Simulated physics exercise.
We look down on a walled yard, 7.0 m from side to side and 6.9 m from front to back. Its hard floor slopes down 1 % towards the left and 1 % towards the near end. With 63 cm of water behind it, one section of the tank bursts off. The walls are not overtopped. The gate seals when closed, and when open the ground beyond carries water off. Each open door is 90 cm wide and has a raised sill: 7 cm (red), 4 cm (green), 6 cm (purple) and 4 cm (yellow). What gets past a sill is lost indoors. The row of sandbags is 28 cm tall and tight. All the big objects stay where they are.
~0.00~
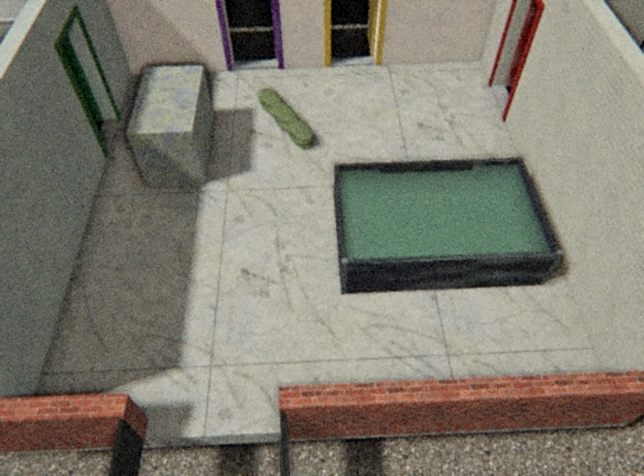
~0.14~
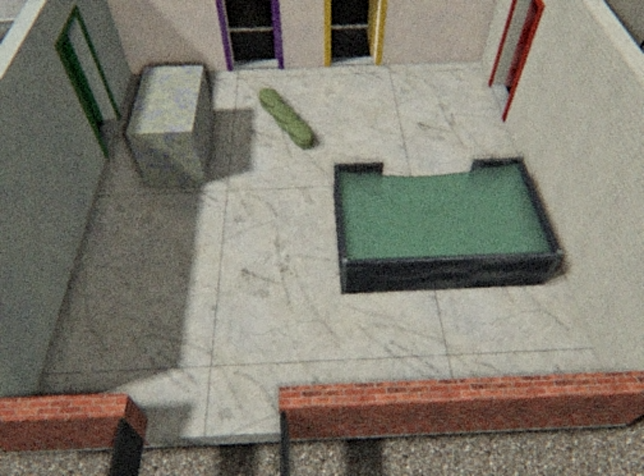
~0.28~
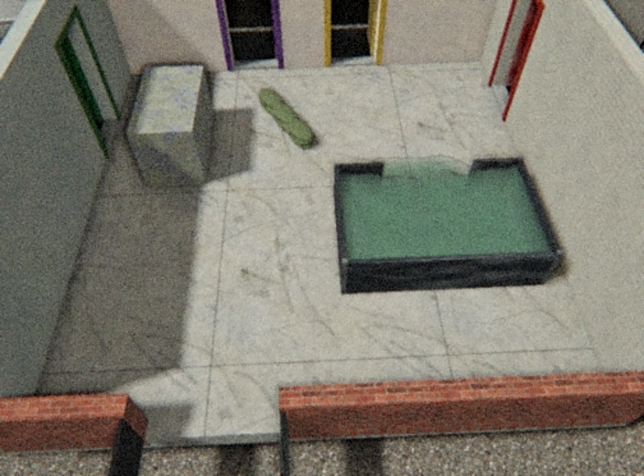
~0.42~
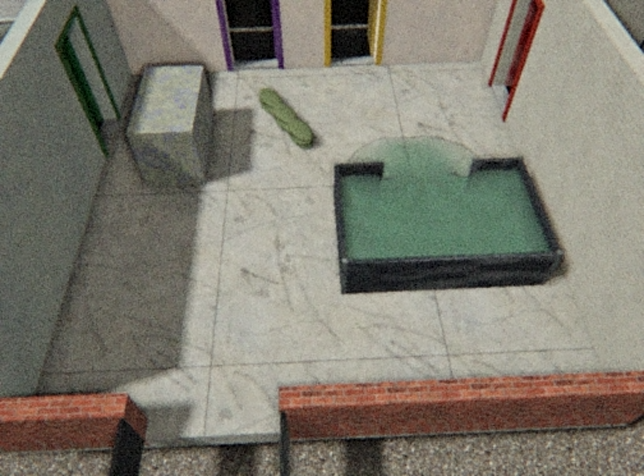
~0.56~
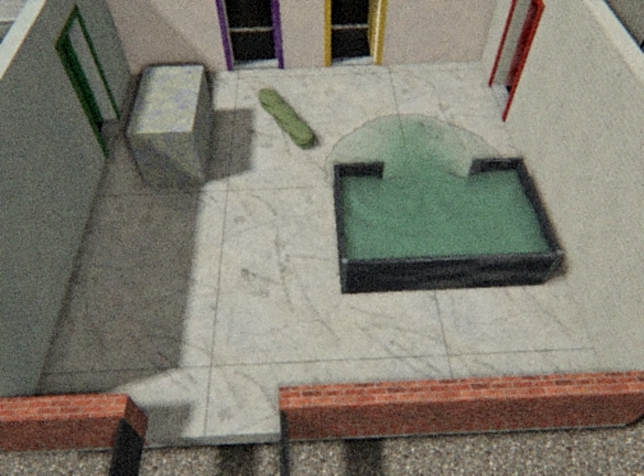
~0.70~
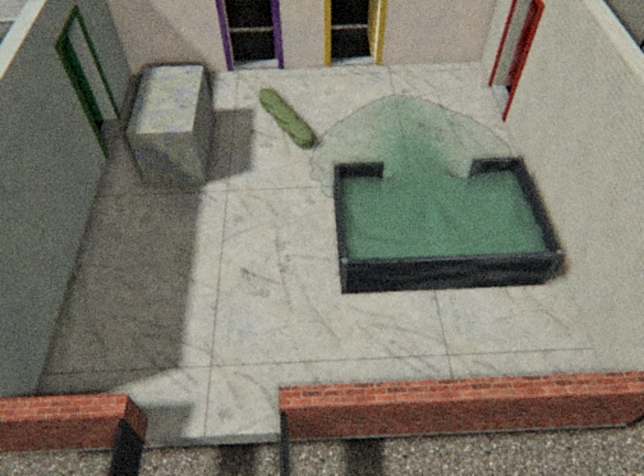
Green water pouring through a gap in the far side of a dark-walled tank, fanning out across a walled yard's pale floor.
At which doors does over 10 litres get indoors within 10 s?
Door by door: At the red door it exceeds the limit; at the green door it goes over the limit; at the purple door it goes over the limit; at the yellow door it exceeds the limit.
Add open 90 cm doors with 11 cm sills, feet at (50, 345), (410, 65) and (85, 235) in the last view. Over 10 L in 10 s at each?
In that order: Under, past it, below.
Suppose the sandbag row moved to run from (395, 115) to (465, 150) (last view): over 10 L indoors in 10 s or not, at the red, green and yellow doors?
Then: Red below, green past it, yellow above.
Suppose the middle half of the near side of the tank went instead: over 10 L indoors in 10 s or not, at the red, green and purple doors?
Then: Red below, green past it, purple below.
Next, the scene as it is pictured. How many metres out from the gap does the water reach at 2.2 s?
Roughly 5.0 m.
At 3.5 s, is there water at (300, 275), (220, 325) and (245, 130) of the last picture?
In that order: Not reached, still dry, dry.
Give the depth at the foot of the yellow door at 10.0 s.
Roughly 7.5 cm deep.
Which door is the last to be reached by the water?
It is the green one.
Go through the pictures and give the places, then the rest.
In the first frame, still water, 63 cm deep, in the tank at (439, 210).
In the second frame, the front is at a hidden place, 0.7 m from the gap on the tank's far side; 0.3 m2 of floor is under water; 63 cm left at the back of the tank.
In the third frame, the front is at a hidden place, 1.0 m from the gap on the tank's far side; 1.2 m2 of floor is under water; 63 cm left at the back of the tank.
In the fourth frame, the front is at (382, 142), 1.4 m from the gap on the tank's far side; 2.4 m2 of floor is under water; 61 cm left at the back of the tank.
In the fifth frame, the front is at (385, 119), 1.9 m from the gap on the tank's far side; 4.0 m2 of floor is under water; 55 cm left at the back of the tank.
In the sixth frame, water pours out on the tank's far side and has run 2.5 m, to (400, 97); typically 5 cm deep outside, 56 cm at the tank's back.
After 1.4 s water covers 25 % of the floor and is deepest (36 cm) near (421, 191); red door 8 cm at the sill, 0 L in, green door not reached, purple door not reached, yellow door 12 cm at the sill, 10 L in.
After 2.2 s water covers 30 % of the floor and is deepest (38 cm) near (456, 63); red door 12 cm at the sill, 8 L in, green door not reached, purple door 13 cm at the sill, 0 L in, yellow door 18 cm at the sill, 100 L in.
After 3.5 s water covers 40 % of the floor and is deepest (22 cm) near (443, 110); red door 18 cm at the sill, 49 L in, green door not reached, purple door 11 cm at the sill, 37 L in, yellow door 16 cm at the sill, 216 L in.
After 6.0 s water covers 50 % of the floor and is deepest (20 cm) near (129, 87); red door 9 cm at the sill, 109 L in, green door 10 cm at the sill, 18 L in, purple door 10 cm at the sill, 65 L in, yellow door 11 cm at the sill, 319 L in.
After 10.0 s water covers 80 % of the floor and is deepest (12 cm) near (125, 98); red door 7 cm at the sill, 116 L in, green door 8 cm at the sill, 69 L in, purple door 7 cm at the sill, 81 L in, yellow door 7 cm at the sill, 396 L in.
